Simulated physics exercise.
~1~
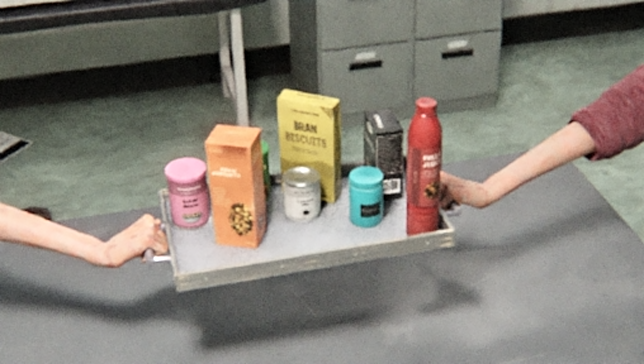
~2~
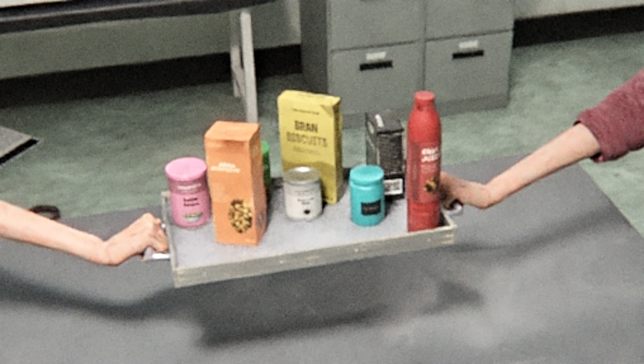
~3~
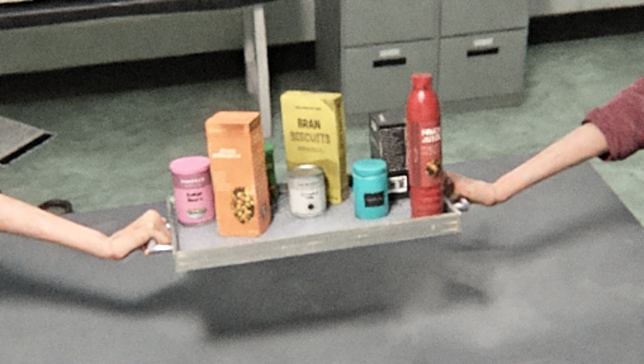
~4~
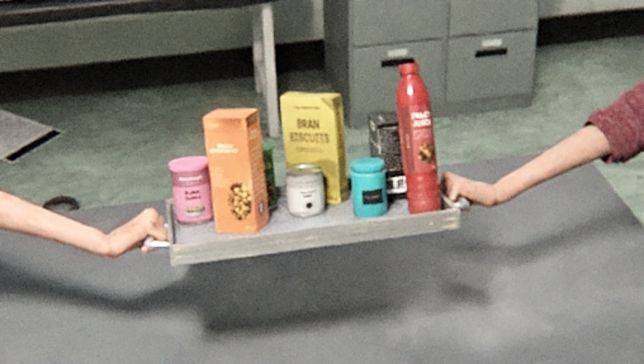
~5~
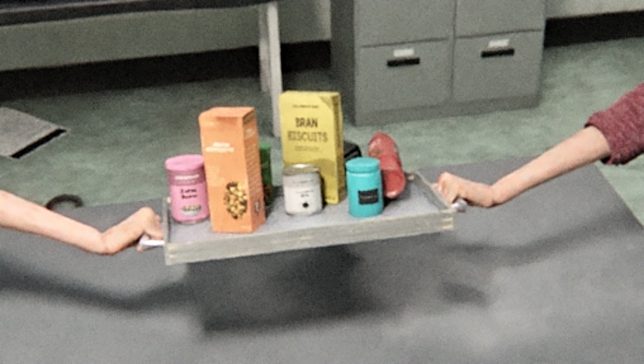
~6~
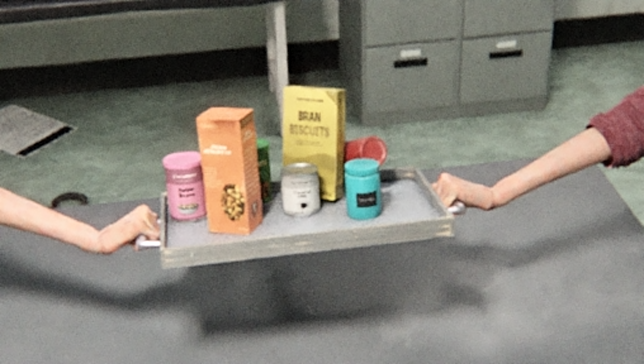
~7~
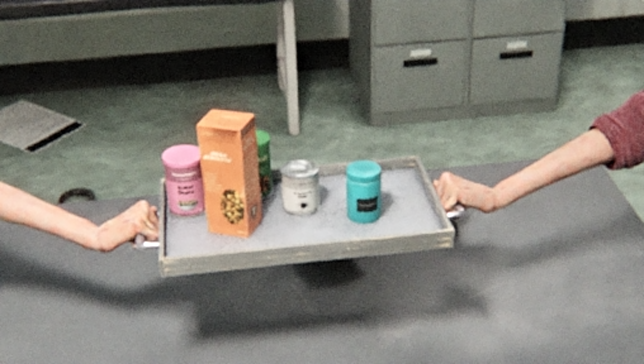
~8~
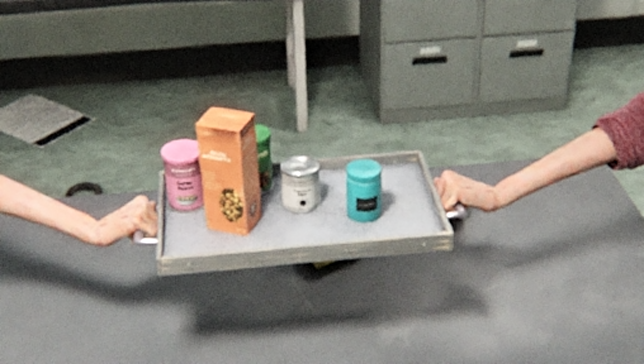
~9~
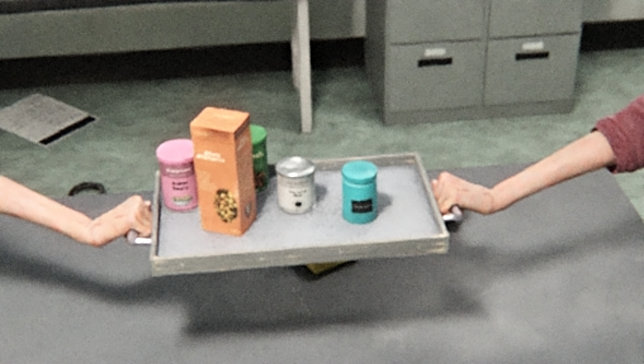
Two hands tilting a tray of groceries away, red bottle, black packet and yellow packet toppling off the far edge, five items remaining.
